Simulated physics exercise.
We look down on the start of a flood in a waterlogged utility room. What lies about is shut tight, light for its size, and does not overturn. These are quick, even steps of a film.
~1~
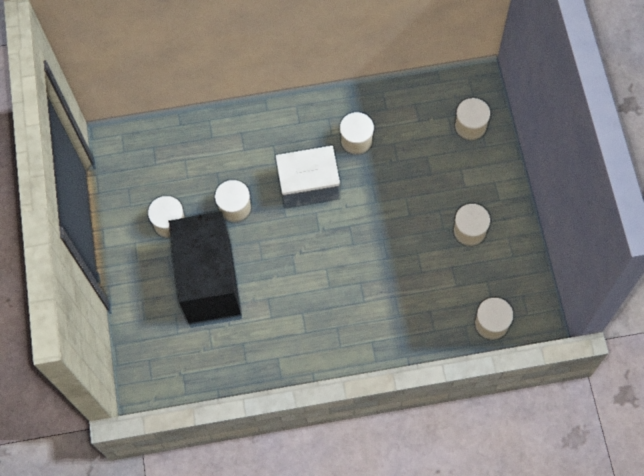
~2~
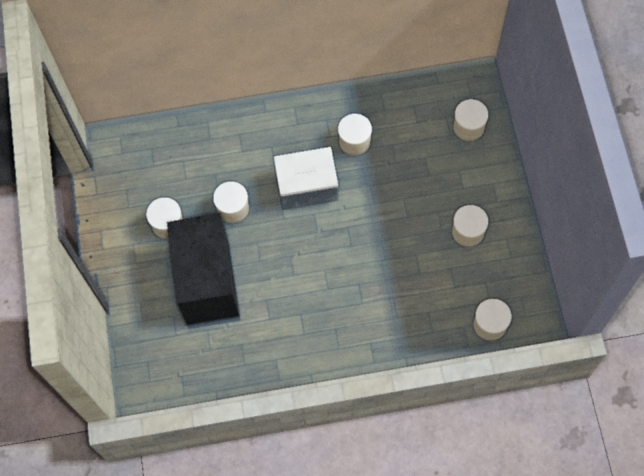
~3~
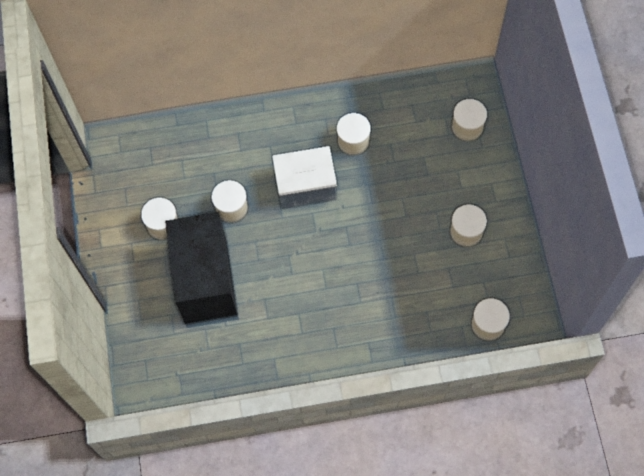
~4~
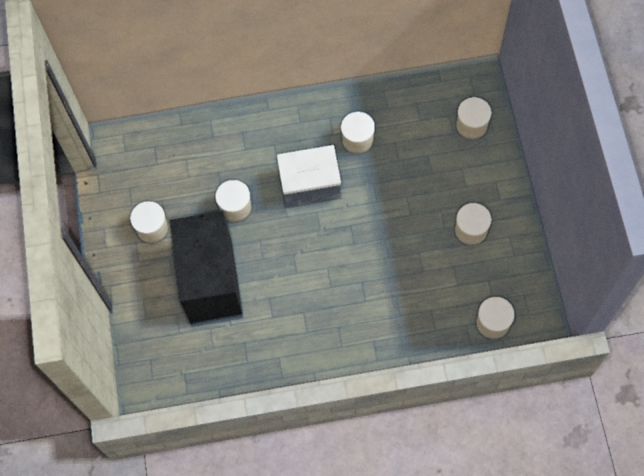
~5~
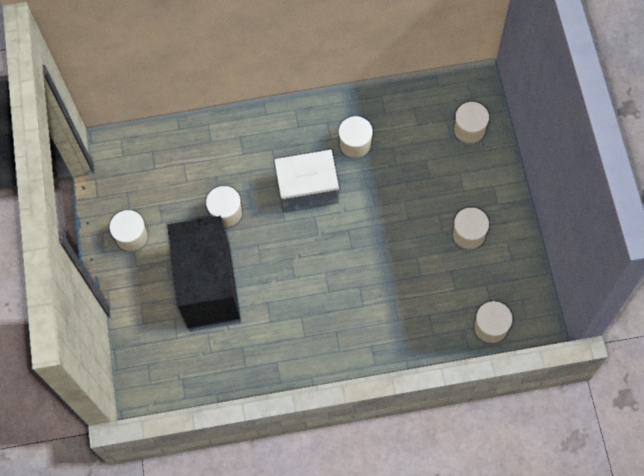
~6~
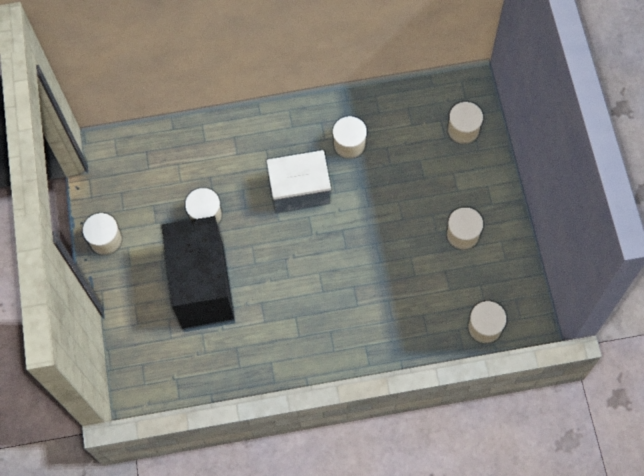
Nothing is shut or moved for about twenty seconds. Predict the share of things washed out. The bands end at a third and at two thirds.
Share: From one to two thirds.
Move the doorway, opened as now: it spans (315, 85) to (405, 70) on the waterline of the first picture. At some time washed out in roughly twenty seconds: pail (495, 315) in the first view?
Verdict: Kept in.
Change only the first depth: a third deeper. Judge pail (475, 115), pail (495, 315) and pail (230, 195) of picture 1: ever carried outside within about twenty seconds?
In that order: Left behind, left behind, out.
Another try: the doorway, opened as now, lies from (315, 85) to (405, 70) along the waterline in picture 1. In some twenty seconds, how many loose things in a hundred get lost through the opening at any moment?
Some 70 per cent.
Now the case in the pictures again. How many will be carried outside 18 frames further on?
I count 3.
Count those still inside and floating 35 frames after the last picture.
3 of them.
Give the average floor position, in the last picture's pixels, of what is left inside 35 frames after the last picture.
Close to (389, 240).
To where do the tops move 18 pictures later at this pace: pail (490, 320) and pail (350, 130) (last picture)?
Near (453, 324) and (202, 145).
A moment on, 1 of 7 are out; 6 afloat.
Next, 3 of 7 are out; 4 afloat.
Later, 4 of 7 are out; 3 afloat.
In the end, 4 of 7 are out; 3 afloat.
